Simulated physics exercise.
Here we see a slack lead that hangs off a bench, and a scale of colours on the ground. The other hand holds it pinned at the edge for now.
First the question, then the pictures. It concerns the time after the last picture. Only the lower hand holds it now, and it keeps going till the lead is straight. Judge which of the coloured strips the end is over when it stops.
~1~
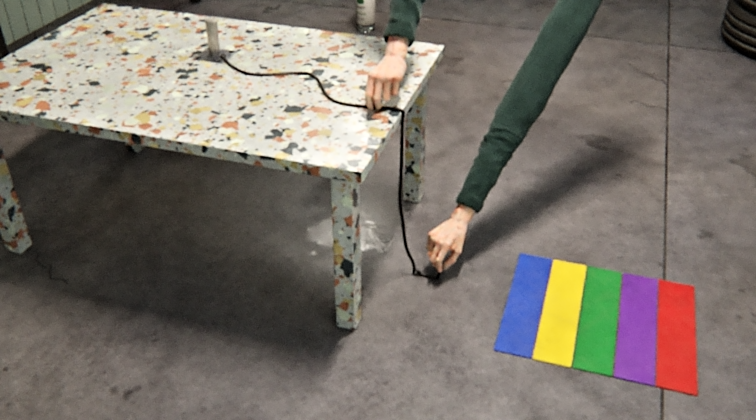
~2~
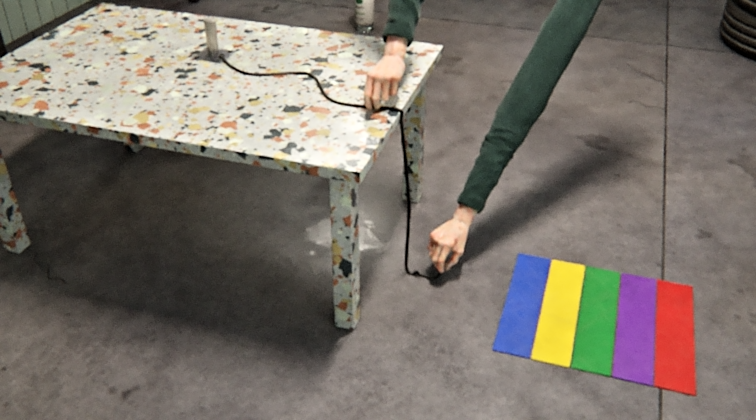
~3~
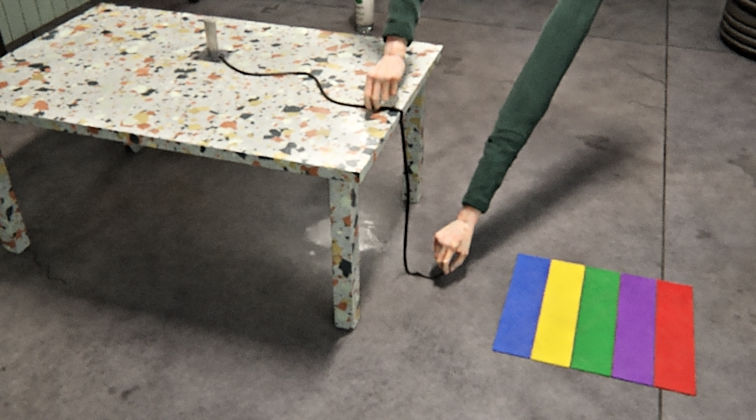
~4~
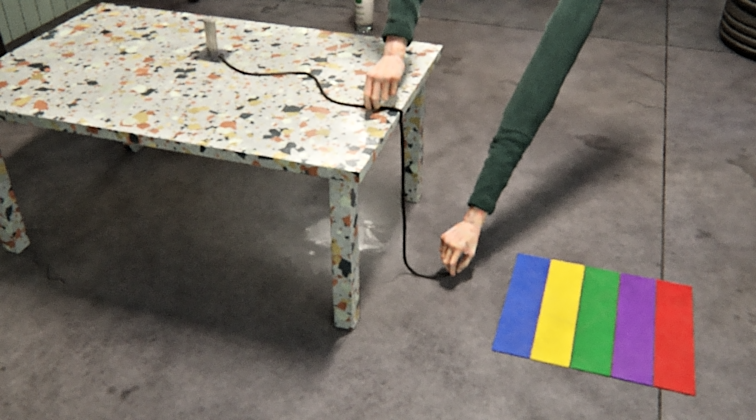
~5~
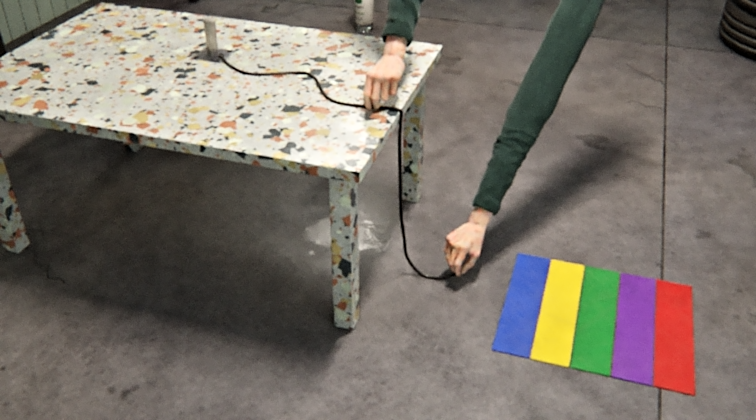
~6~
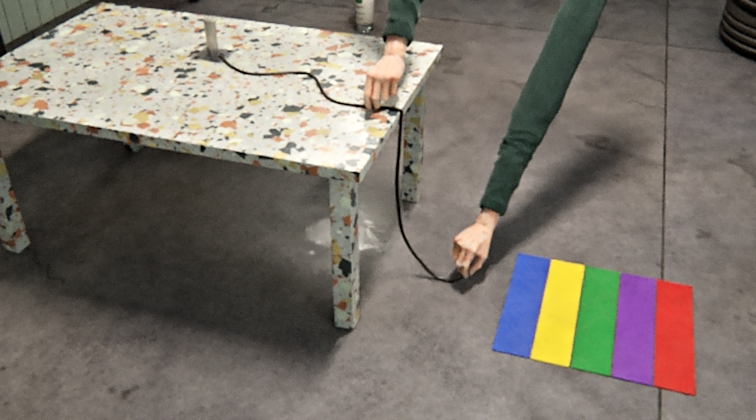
It is over the green strip.
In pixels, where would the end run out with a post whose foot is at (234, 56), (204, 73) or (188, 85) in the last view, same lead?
Going through the tries, you get (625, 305), then (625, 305), then (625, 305).
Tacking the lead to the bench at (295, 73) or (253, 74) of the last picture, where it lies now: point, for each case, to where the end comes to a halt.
Try by try, around (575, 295) and (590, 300).
Soon after, end near (522, 284); over blue.
After that, end near (569, 294); over yellow.
At the stop, end near (599, 300); over green. It gets as far as the green strip.
